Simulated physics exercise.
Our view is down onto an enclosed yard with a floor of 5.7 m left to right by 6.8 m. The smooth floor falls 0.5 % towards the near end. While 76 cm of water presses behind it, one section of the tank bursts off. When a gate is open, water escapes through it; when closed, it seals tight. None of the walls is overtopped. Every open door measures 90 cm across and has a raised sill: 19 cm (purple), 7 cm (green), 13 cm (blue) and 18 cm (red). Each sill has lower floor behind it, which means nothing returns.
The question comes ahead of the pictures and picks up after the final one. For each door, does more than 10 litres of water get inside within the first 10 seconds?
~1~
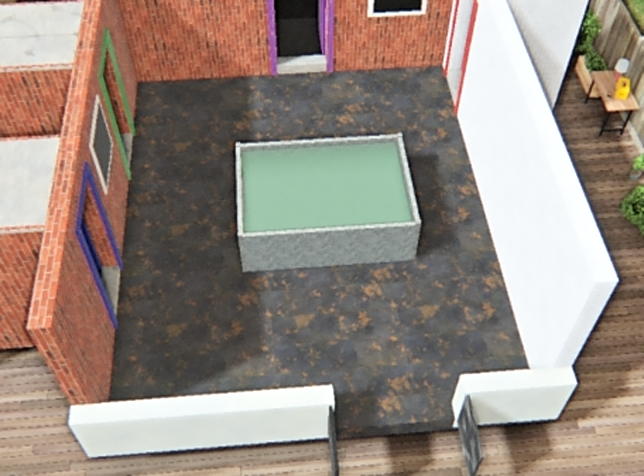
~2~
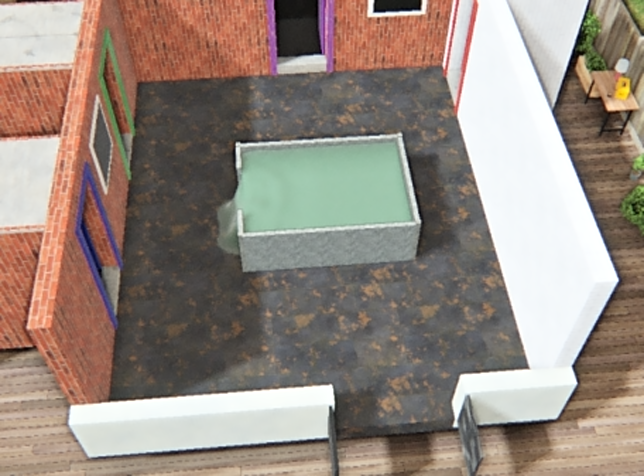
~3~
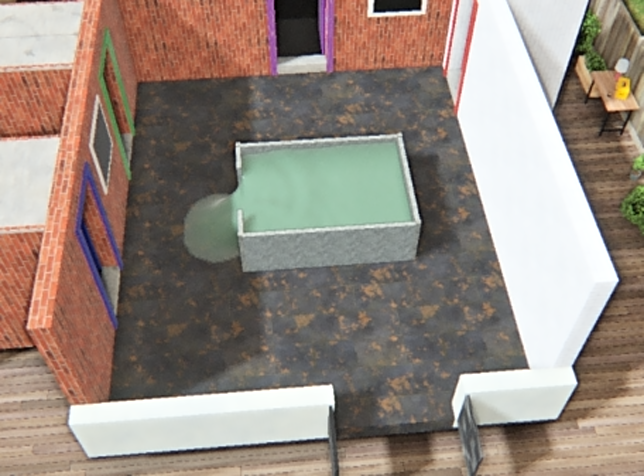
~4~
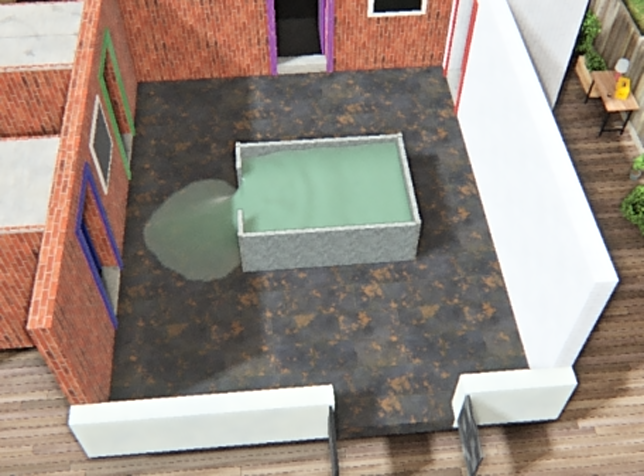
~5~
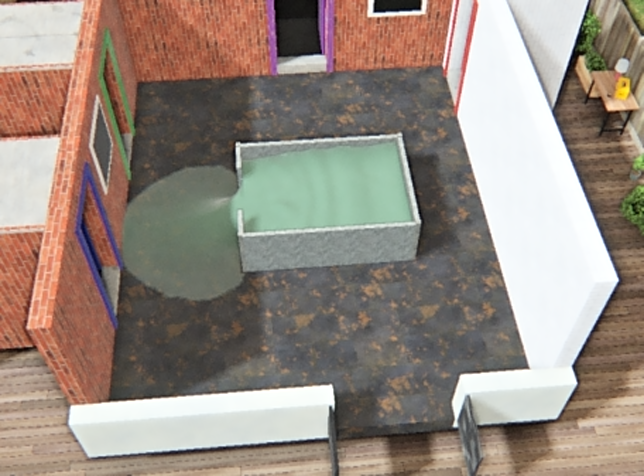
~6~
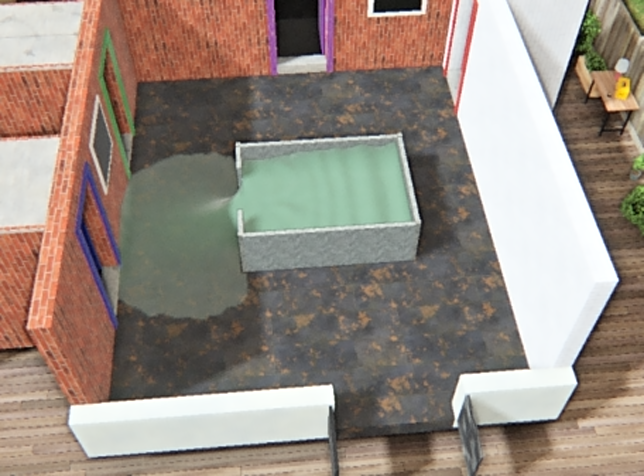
One by one: At the purple door the limit will hold; at the green door the limit will be broken; at the blue door the limit will be broken; at the red door the limit will hold.
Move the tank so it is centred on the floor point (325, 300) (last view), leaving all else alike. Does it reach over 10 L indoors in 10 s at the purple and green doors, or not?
Purple: Within limit; green: Within limit.
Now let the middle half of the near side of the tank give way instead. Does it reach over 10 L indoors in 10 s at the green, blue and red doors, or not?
Against that limit: Green under, blue under, red under.
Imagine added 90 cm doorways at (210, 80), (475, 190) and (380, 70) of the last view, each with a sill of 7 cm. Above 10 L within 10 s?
Check each in turn: The first succeeds, the second succeeds, the third fails.
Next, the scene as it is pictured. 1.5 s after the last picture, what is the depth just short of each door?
Measured in centimetres, the purple door gives 0, the green door 16, the blue door 25 and the red door 0.
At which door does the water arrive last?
The red door.
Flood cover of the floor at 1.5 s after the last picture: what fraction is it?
Roughly 25 % of the floor.
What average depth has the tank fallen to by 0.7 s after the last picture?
About 56 centimetres on average.
Then, 0.7 s after the last picture water covers 20 % of the floor and is deepest (42 cm) near (137, 231); purple door not reached, green door 16 cm at the sill, 4 L in, blue door 26 cm at the sill, 15 L in, red door not reached.
Then, 1.5 s after the last picture water covers 25 % of the floor and is deepest (40 cm) near (137, 231); purple door not reached, green door 16 cm at the sill, 31 L in, blue door 25 cm at the sill, 62 L in, red door not reached.
Then, 2.8 s after the last picture water covers 50 % of the floor and is deepest (28 cm) near (107, 430); purple door 5 cm at the sill, 0 L in, green door 12 cm at the sill, 61 L in, blue door 17 cm at the sill, 107 L in, red door not reached.
Then, 5.3 s after the last picture water covers 90 % of the floor and is deepest (20 cm) near (107, 430); purple door 6 cm at the sill, 0 L in, green door 9 cm at the sill, 81 L in, blue door 13 cm at the sill, 130 L in, red door 12 cm at the sill, 0 L in.
Then, 9.3 s after the last picture water covers 100 % of the floor and is deepest (15 cm) near (419, 240); purple door 4 cm at the sill, 0 L in, green door 6 cm at the sill, 85 L in, blue door 8 cm at the sill, 131 L in, red door 10 cm at the sill, 0 L in.
